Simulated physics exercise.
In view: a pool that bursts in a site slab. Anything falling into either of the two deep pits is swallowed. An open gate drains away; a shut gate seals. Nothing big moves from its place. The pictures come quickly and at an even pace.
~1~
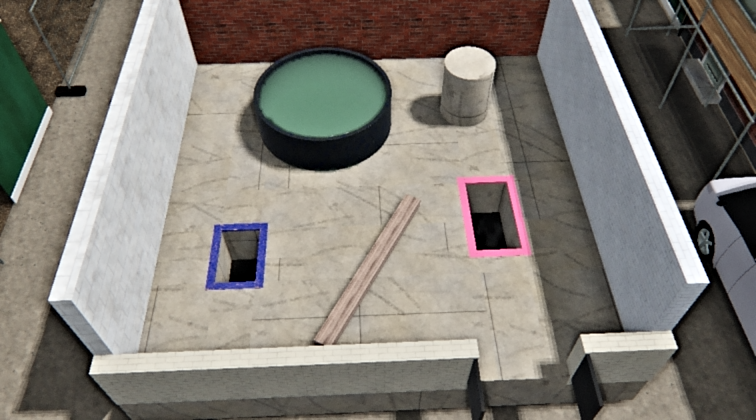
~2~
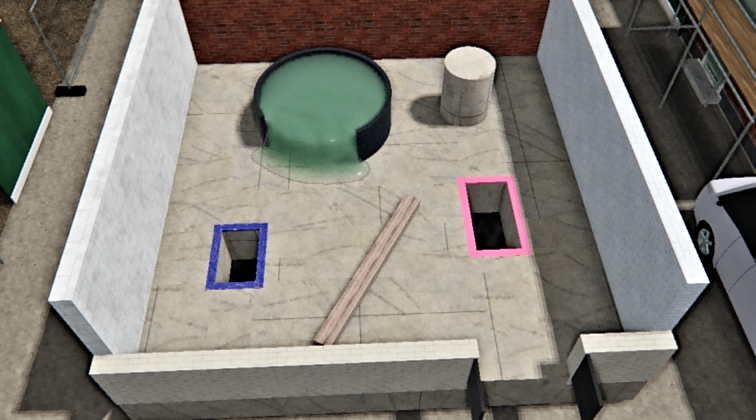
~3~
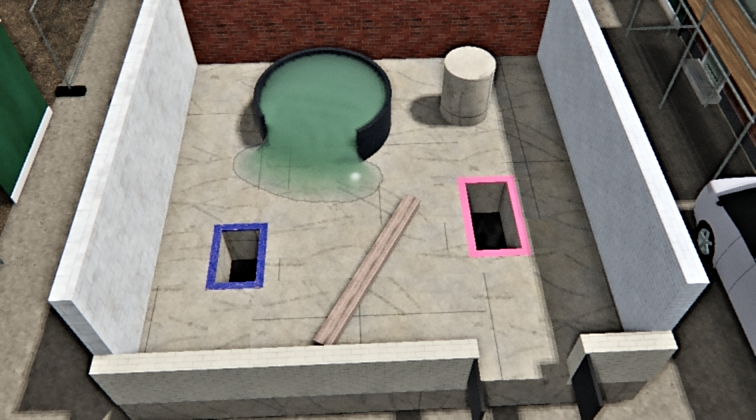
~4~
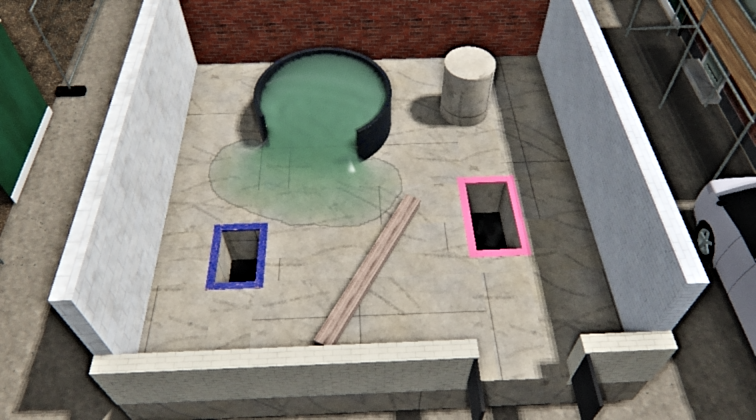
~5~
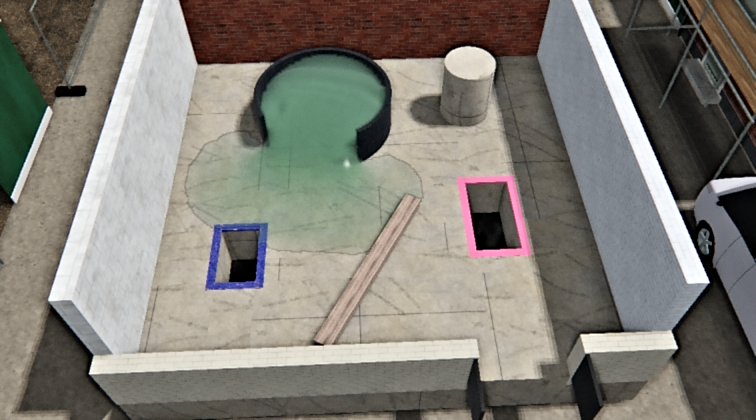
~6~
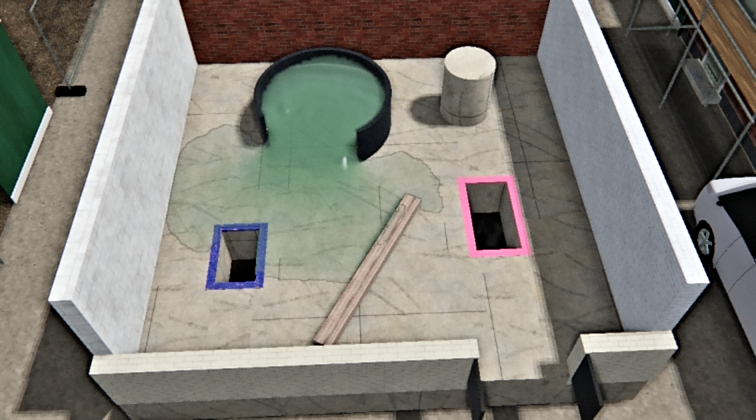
To begin with, green water sits still in a round, dark-walled pool inside a walled yard. The pool's near side opens and water pours out onto the pale slab, fanning toward the viewer and widening to both sides, until it reaches the blue-edged opening and the plank's far end.
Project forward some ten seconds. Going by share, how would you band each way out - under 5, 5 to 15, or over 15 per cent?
Result: Gate: The bottom band. Blue pit: The top band. Pink pit: The bottom band.
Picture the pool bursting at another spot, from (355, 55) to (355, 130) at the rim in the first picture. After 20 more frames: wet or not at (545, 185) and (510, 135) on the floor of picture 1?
Well, the first place ends up drenched, and the second one drenched.
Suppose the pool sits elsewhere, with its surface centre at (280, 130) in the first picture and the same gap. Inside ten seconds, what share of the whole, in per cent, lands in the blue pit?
I'd put the blue pit at 65 % of the whole.
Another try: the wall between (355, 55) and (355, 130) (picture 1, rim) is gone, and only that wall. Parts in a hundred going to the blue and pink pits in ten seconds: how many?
Blue 0 %, pink 40 %.
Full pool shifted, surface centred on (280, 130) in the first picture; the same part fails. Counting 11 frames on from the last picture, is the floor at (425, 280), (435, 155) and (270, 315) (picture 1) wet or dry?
So, first one stays dry, second one stays dry, third one got wet.
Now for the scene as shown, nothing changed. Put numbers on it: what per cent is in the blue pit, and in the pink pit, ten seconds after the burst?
Close to 42 per cent, and close to 4 per cent.
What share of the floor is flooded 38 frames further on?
It should be close to 65 %.
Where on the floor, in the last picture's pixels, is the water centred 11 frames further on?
Centre of mass: Roughly (297, 198).
A moment on, water covers 30 % of the floor; the gate 0 %, the blue pit 5 %, the pink pit 0 %.
Next, water covers 40 % of the floor; the gate 0 %, the blue pit 11 %, the pink pit 1 %.
Then, water covers 45 % of the floor; the gate 0 %, the blue pit 17 %, the pink pit 1 %.
Later, water covers 65 % of the floor; the gate 0 %, the blue pit 36 %, the pink pit 1 %.
In the end, water covers 80 % of the floor; the gate 1 %, the blue pit 43 %, the pink pit 3 %.
